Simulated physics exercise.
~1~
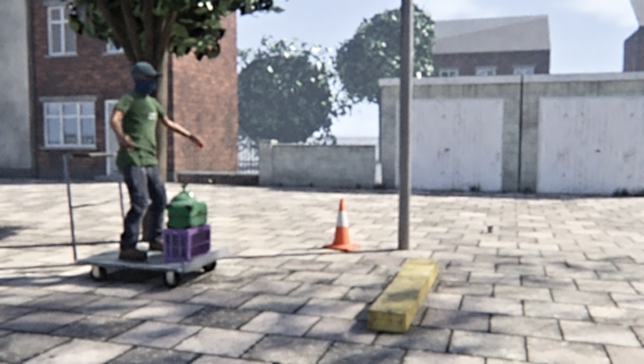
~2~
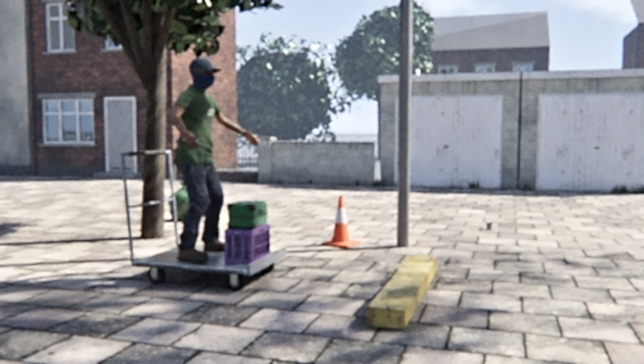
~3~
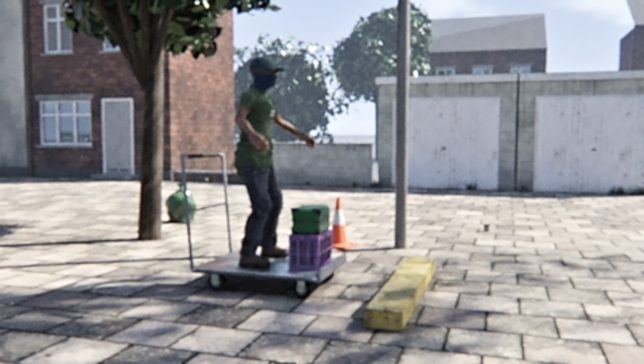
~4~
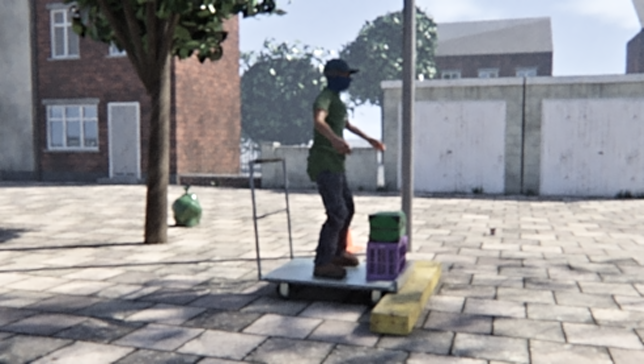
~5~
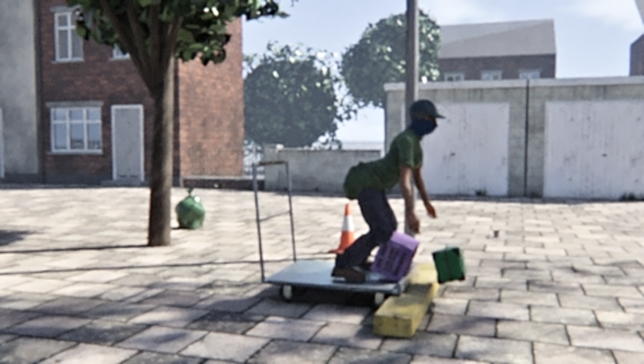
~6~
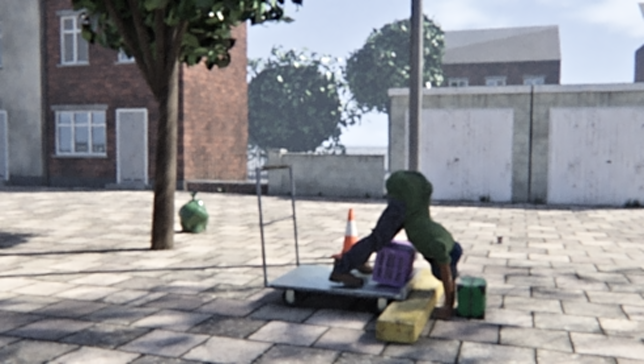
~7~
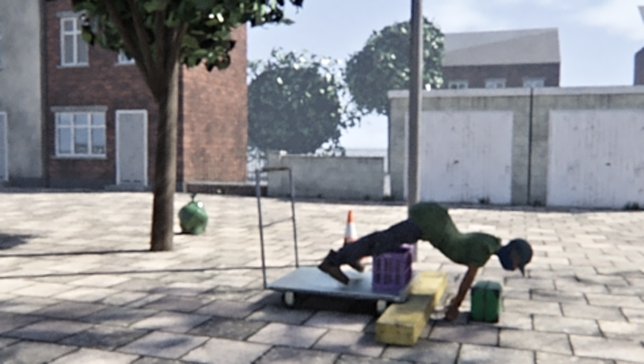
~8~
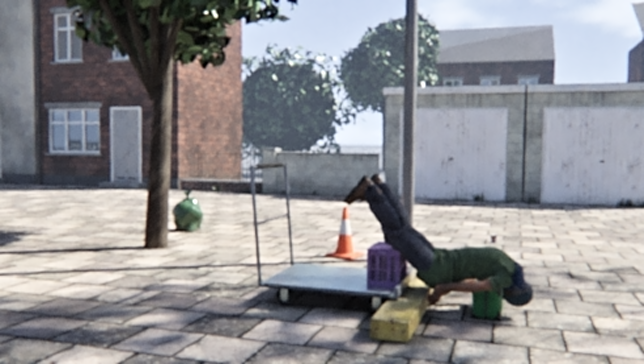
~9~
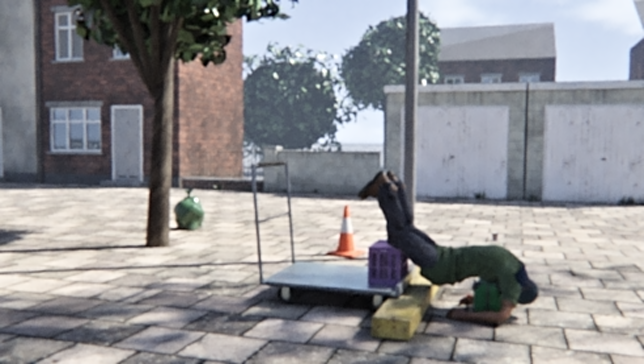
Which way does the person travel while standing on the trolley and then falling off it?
The person moves to the right, first riding on the trolley and then pitching over its front end past the yellow kerb.
